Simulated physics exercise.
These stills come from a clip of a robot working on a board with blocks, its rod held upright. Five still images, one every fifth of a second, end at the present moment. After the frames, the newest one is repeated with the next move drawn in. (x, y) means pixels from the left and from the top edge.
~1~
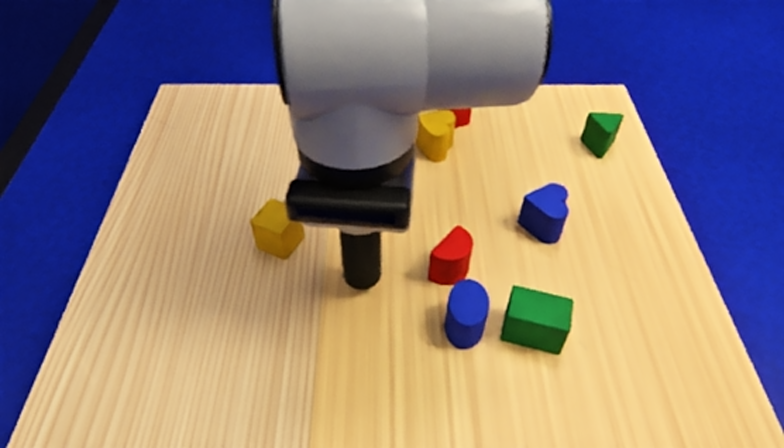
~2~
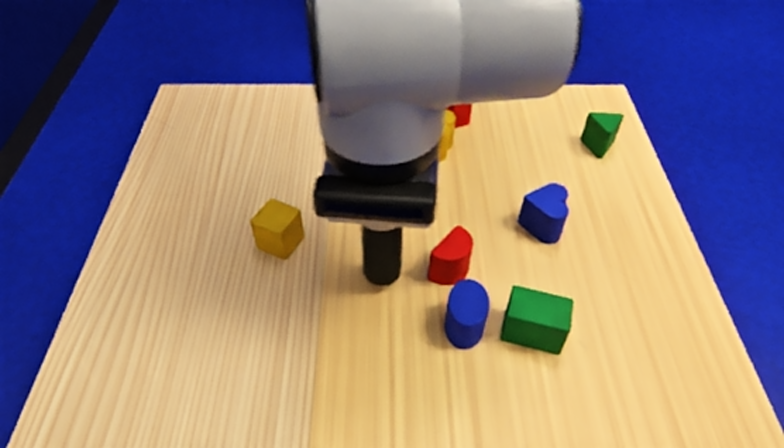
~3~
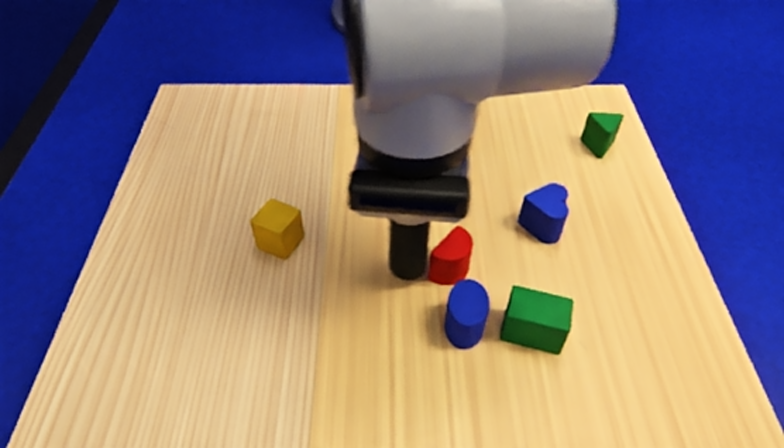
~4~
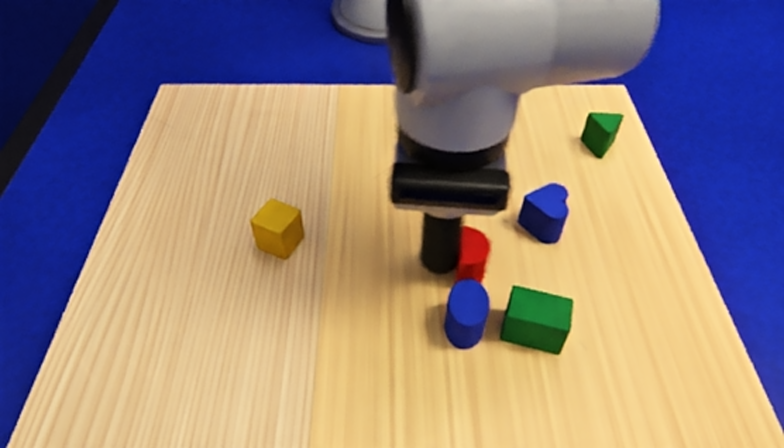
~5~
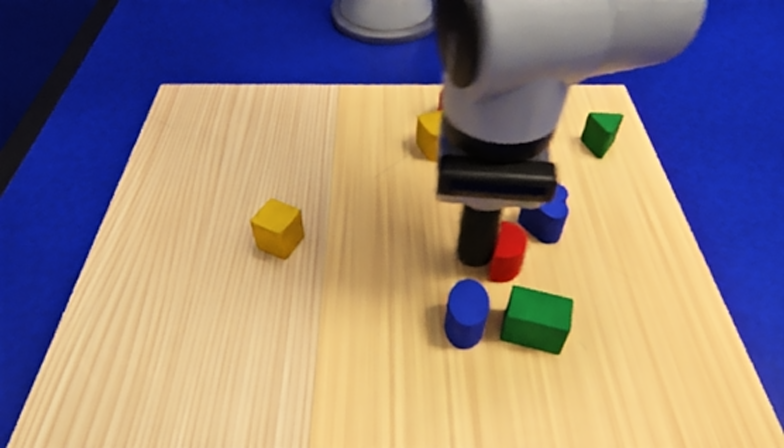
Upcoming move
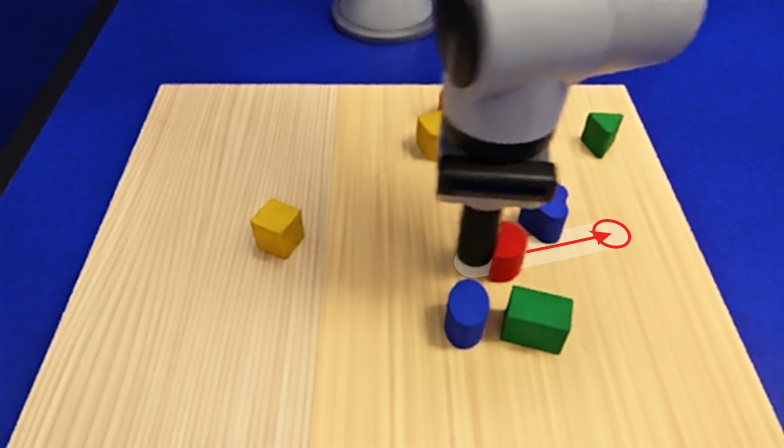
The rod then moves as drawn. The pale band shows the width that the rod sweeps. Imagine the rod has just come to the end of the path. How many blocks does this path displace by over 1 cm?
Expect two.
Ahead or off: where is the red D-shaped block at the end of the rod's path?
The rod has lost it.
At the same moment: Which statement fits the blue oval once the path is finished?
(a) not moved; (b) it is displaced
That would be a.
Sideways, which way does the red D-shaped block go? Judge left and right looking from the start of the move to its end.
Facing the way the path runs, start to end, you'll find the red D-shaped block has shifted right.
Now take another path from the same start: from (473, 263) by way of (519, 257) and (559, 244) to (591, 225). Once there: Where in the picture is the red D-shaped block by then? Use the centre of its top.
My prediction: (595, 237).
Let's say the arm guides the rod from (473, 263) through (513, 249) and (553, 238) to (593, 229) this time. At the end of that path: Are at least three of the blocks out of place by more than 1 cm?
Going by the path, no.
The drawn path runs straight from (473, 263) to (612, 234).
What follows on the original path. One third of the way, rod (525, 243); red D-shaped block (561, 237).
Two thirds of the way, rod (573, 233); red D-shaped block (594, 240), turned 65° clockwise; blue heart (567, 190), turned 60° anticlockwise.
At the end, rod (616, 223); blue oval not moved; red D-shaped block (594, 240), turned 65° clockwise; blue heart (568, 189), turned 70° anticlockwise.
